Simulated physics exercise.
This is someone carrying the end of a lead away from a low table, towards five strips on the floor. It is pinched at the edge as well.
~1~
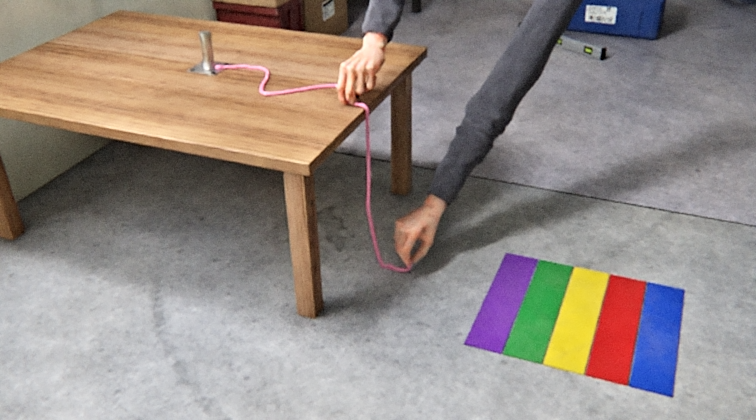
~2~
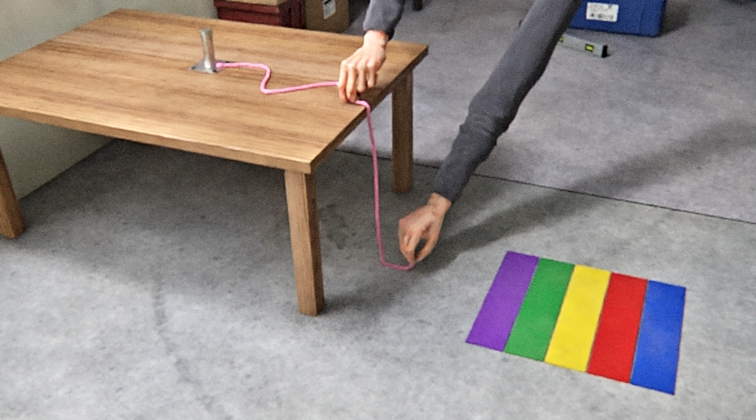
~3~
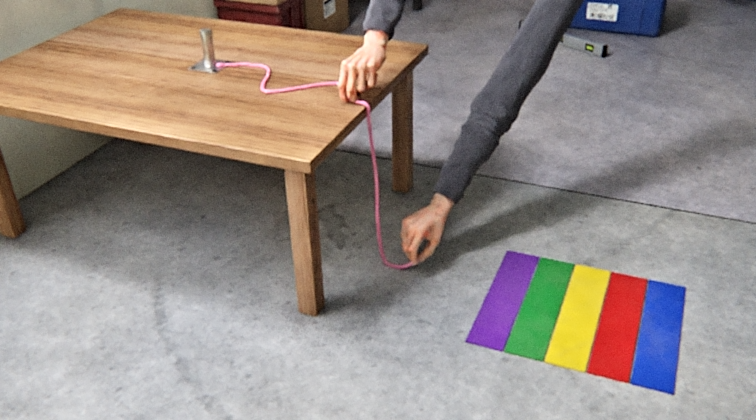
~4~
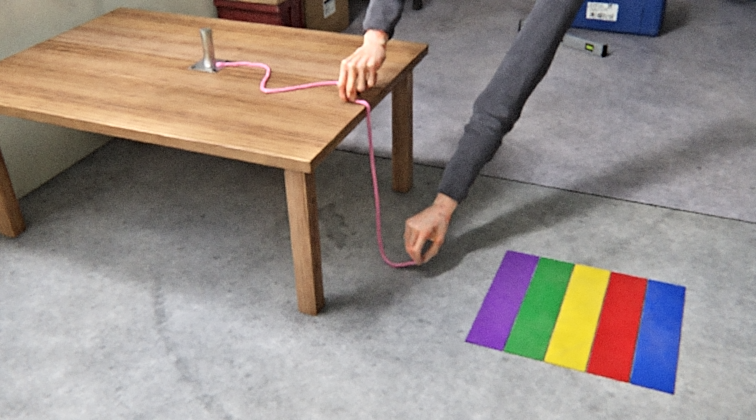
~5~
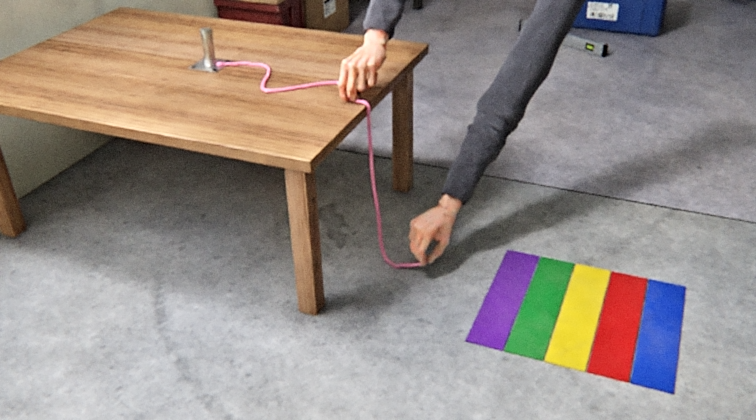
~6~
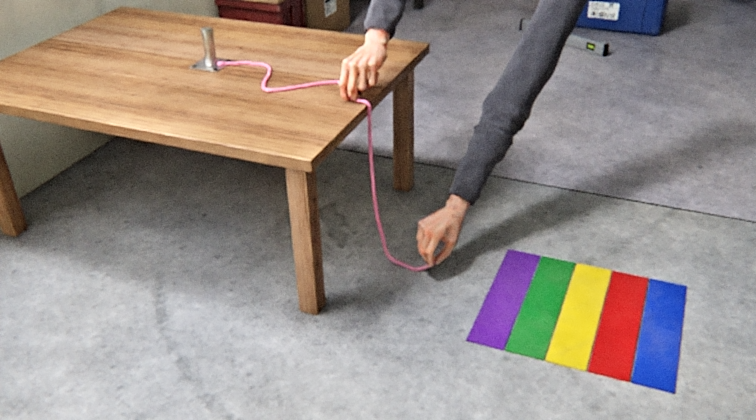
A person held a pink cord at the edge of a low wooden table with one hand, while the other hand drew its end slightly right, just above the floor near five coloured strips.
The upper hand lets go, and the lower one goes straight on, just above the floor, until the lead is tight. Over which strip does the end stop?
Over red.
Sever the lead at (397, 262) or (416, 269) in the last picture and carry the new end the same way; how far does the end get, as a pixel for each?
Try by try, around (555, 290) and (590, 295).
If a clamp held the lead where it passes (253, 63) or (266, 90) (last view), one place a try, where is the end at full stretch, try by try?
The places are (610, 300) and (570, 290).
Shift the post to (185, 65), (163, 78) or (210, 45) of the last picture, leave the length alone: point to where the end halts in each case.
About (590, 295), (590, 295) and (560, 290).
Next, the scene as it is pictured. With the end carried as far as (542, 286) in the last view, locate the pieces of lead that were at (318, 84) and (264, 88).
They go to (357, 96) and to (308, 85).
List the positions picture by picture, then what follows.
End (411, 261); purple (490, 330); green (529, 339); yellow (569, 349); red (611, 359); blue (654, 370), in the first picture.
End (415, 260); lead through (251, 66) (263, 88) (331, 84) (368, 113) (376, 182) (380, 246), in the second picture.
End (418, 260), in the third picture.
End (421, 260); lead through (251, 65) (263, 87) (331, 83) (368, 113) (375, 181) (381, 245), in the fourth picture.
End (426, 261), in the fifth picture.
End (434, 262); lead through (252, 64) (264, 86) (332, 82) (369, 112) (372, 179) (384, 245), in the sixth picture.
Soon after, end near (542, 286); over green.
After that, end near (590, 297); over yellow.
At the stop, end near (621, 303); over red. The end stops over the red strip.
